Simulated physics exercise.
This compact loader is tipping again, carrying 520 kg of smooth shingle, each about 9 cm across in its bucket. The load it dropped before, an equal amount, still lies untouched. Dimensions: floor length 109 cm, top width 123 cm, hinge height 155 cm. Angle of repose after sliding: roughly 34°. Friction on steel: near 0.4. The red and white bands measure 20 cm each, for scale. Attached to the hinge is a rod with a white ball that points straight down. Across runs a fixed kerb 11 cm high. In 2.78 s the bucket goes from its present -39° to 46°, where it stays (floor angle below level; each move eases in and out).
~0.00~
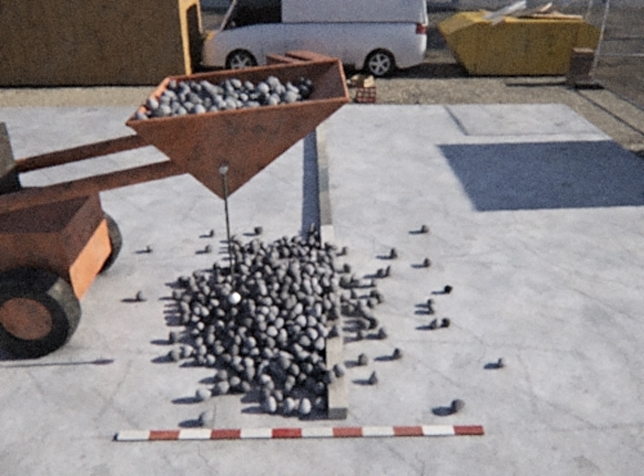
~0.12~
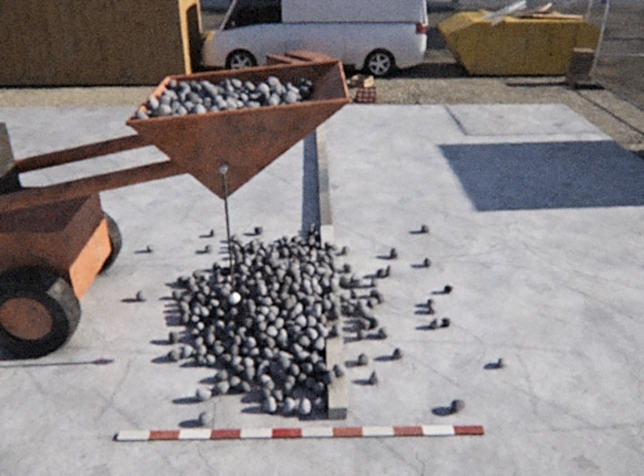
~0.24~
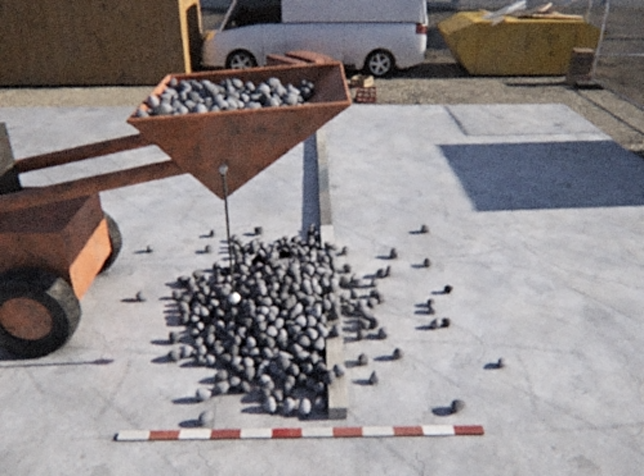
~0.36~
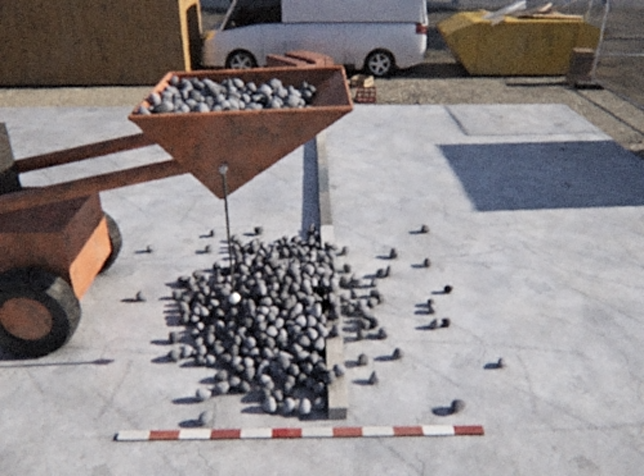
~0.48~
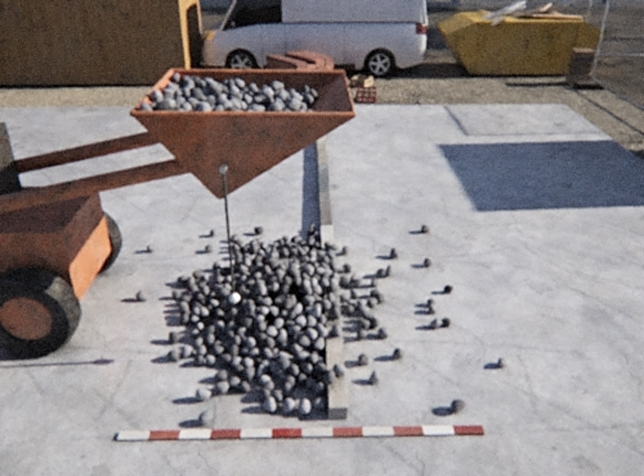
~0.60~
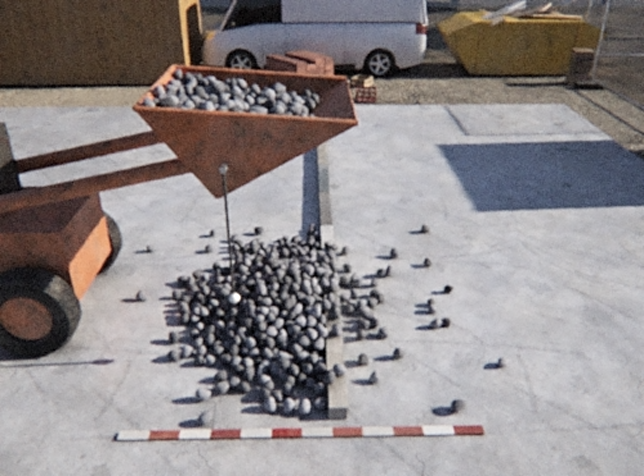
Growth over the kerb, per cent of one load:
96 percent.
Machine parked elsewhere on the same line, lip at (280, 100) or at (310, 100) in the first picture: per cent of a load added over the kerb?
First place: Roughly 55 %; second place: Roughly 80 %.
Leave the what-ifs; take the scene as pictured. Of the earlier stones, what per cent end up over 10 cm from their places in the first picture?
5 per cent.
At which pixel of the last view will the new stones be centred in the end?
In the last view, about pixel (396, 295).
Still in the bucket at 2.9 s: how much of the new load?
Around 0 in a hundred.
After 2.1 s the floor is at 33°; in per cent of one load, 82 in the bucket, 100 on this side of the kerb, 18 over the kerb; the foremost stones are at (442, 296).
After 2.9 s the floor is at 46°; in per cent of one load, 0 in the bucket, 103 on this side of the kerb, 97 over the kerb; the foremost stones are at (495, 293).
After 3.2 s the floor is at 46°; in per cent of one load, 0 in the bucket, 99 on this side of the kerb, 101 over the kerb; the foremost stones are at (541, 301).
After 6.0 s the floor is at 46°; in per cent of one load, 0 in the bucket, 98 on this side of the kerb, 102 over the kerb; the foremost stones are at (572, 301). Net gain over the kerb, 96.
